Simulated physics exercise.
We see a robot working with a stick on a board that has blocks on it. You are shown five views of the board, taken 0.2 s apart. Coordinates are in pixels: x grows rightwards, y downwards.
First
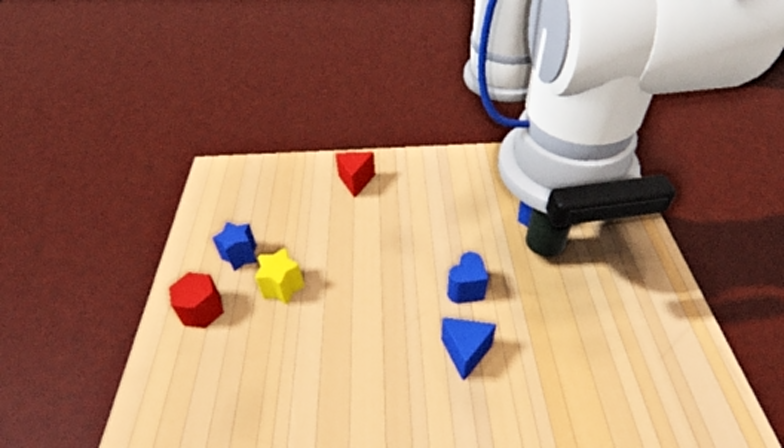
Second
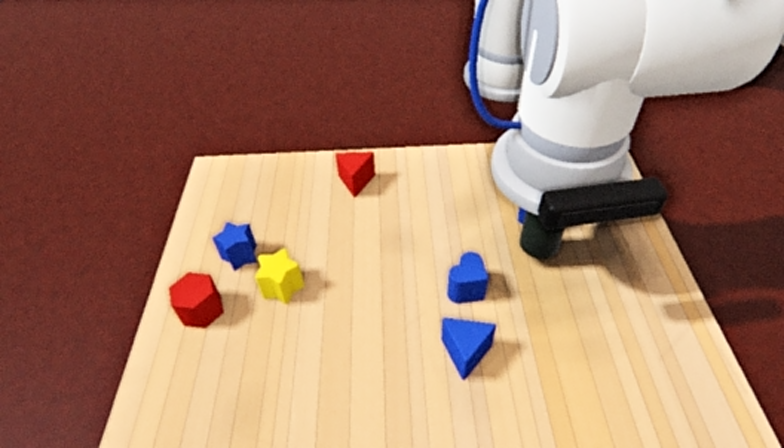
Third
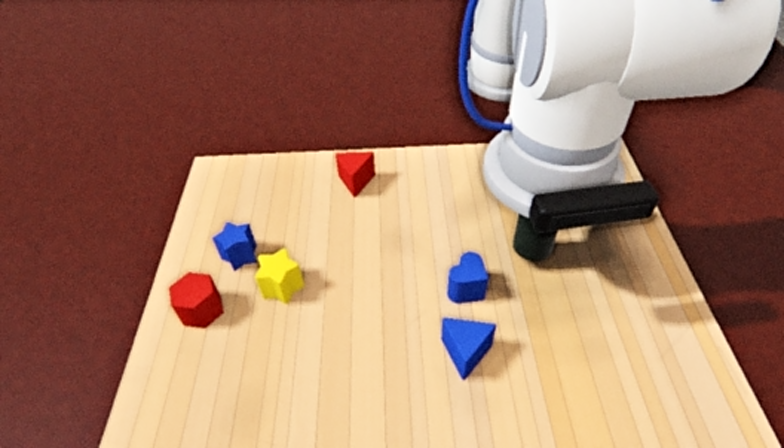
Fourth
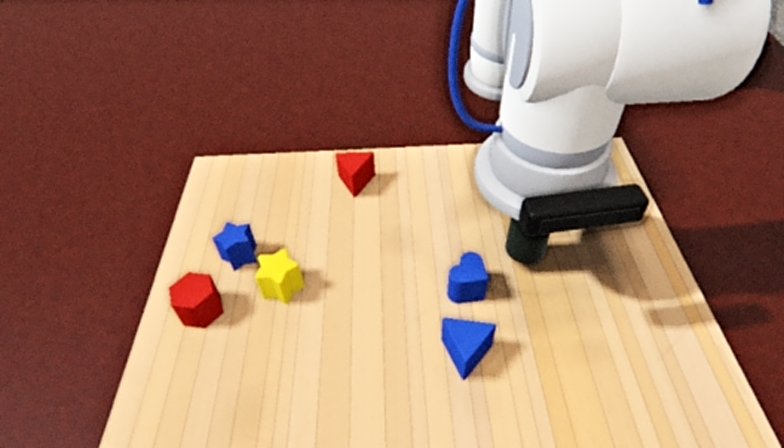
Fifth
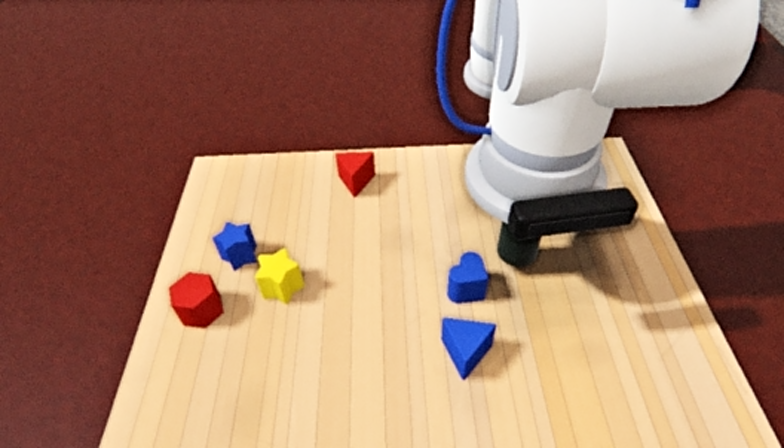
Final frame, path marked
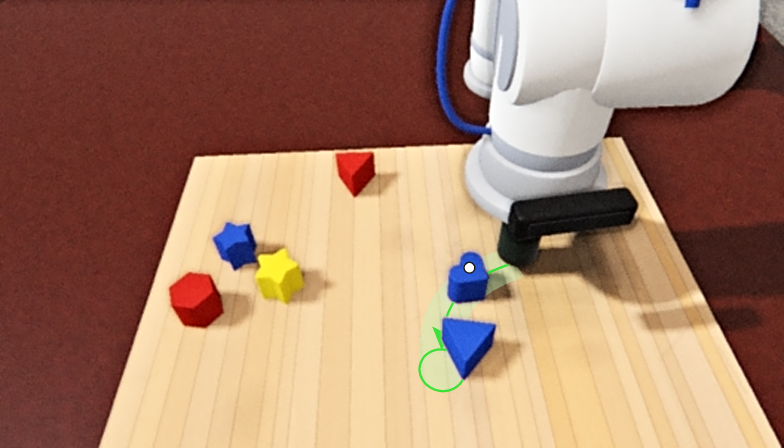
A white robot arm holding a dark stick starts near the upper right of a wooden board and moves slowly left and slightly down toward the blue heart. It touches nothing, and the blue heart, blue triangle, red triangle, red hexagon, and blue and yellow stars all stay still.
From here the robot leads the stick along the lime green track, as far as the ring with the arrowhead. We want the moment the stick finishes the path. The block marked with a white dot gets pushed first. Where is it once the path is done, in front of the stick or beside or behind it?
The stick moves past it.
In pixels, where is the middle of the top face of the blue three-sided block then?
It ends at (482, 368).
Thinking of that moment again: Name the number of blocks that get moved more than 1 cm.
Displaced: Two.
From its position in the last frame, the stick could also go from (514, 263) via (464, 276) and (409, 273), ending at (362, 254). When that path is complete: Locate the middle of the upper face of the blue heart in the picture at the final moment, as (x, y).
I'd guess (435, 284).
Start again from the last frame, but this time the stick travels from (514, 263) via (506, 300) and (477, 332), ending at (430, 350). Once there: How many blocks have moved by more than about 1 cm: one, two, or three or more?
It should be one, as far as I can tell.
Path on the board, from (514, 263) through (472, 283) and (446, 319) to (442, 370); the dot is on the blue heart.
On the path given first. One third of the way, stick (473, 272); blue heart (448, 280), turned 25° anticlockwise.
Two thirds of the way, stick (446, 310); blue heart (412, 314), turned 10° anticlockwise.
At the end, stick (443, 360); blue three-sided block (482, 368), turned 75° anticlockwise; blue heart (402, 323); blue six-sided block in place.
